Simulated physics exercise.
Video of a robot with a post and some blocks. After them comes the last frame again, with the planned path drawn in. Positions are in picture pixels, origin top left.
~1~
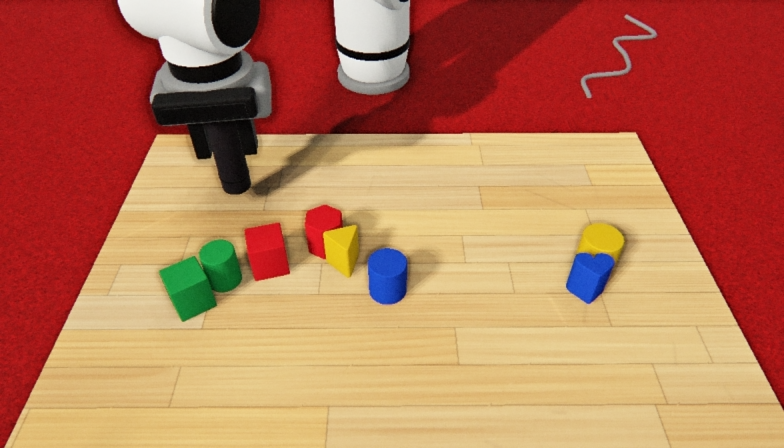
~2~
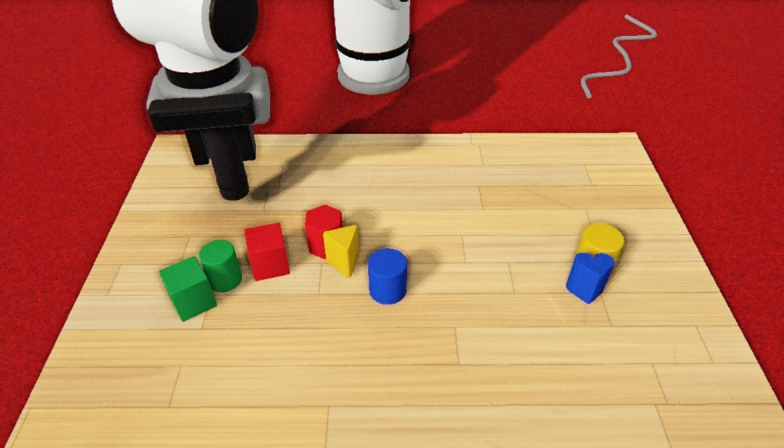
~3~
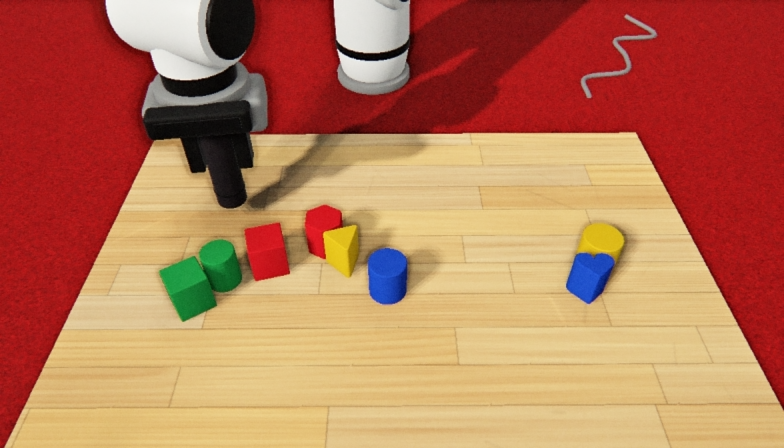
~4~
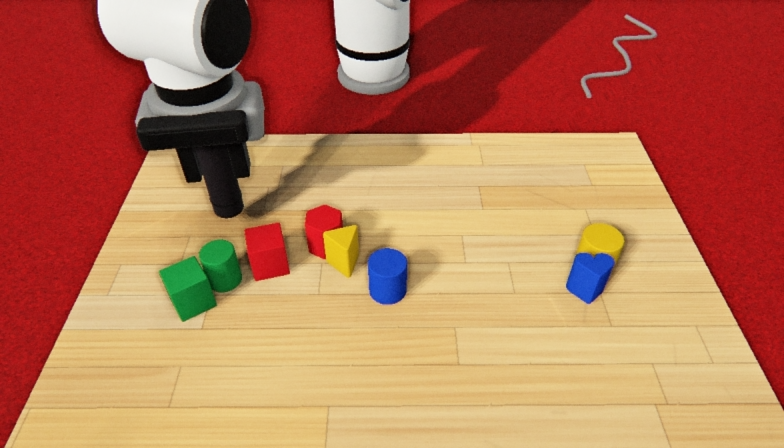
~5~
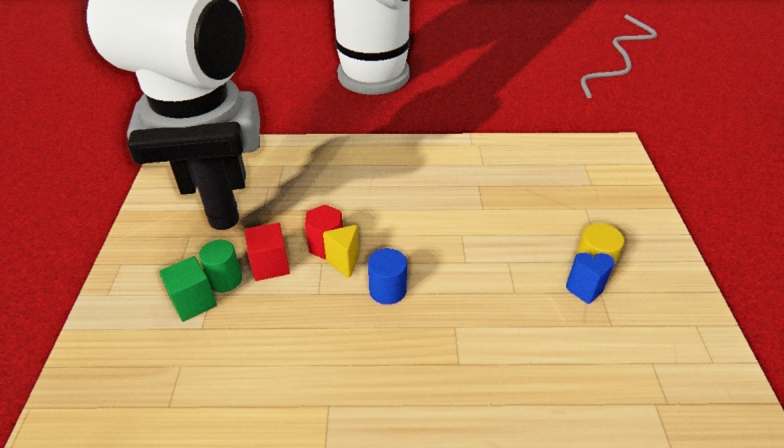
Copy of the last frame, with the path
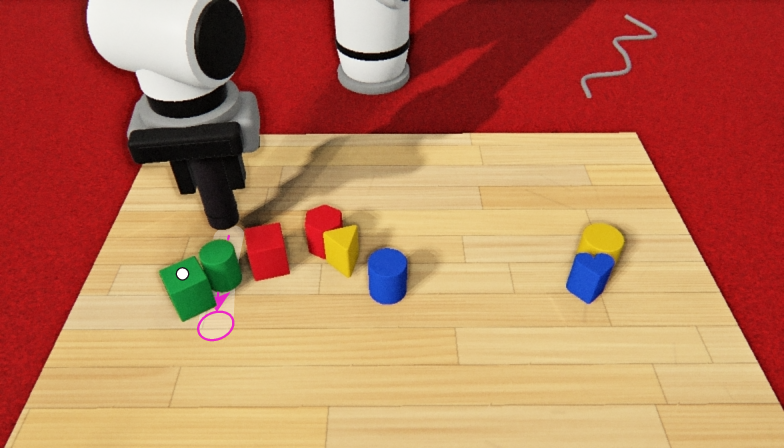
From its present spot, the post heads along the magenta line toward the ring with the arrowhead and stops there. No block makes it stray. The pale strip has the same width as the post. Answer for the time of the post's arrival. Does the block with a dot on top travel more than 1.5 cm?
Yes, that is how it ends up.
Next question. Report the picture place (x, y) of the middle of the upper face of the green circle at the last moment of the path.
The answer is (237, 310).
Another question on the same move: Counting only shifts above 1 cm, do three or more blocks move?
Answer: No.
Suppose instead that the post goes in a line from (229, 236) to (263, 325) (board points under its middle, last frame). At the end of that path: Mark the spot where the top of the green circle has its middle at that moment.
Located at (212, 288).
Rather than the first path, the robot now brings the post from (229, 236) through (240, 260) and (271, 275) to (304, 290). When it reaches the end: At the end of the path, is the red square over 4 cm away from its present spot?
Yes, it checks out.
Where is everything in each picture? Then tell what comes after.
The first picture shows lower end of the post at (237, 187), tops of blocks, green square at (182, 274), green circle at (216, 251), red square at (264, 237).
The second picture shows post at (235, 192), blocks as before.
The third picture shows post at (233, 200), blocks as before.
The fourth picture shows post at (229, 209), blocks as before.
The fifth picture shows post at (225, 221), green square at (182, 274), green circle at (216, 251), red square at (264, 237).
The drawn path runs from (229, 236) via (220, 278), ending at (216, 326); the dot is on the green square.
What follows on the original path. One third of the way, post at (218, 248); green circle at (217, 259).
Two thirds of the way, post at (213, 278); green square at (173, 282); green circle at (225, 286).
At the end, post at (210, 311); green square at (168, 287), turned 25° clockwise; green circle at (237, 310); red square not moved.
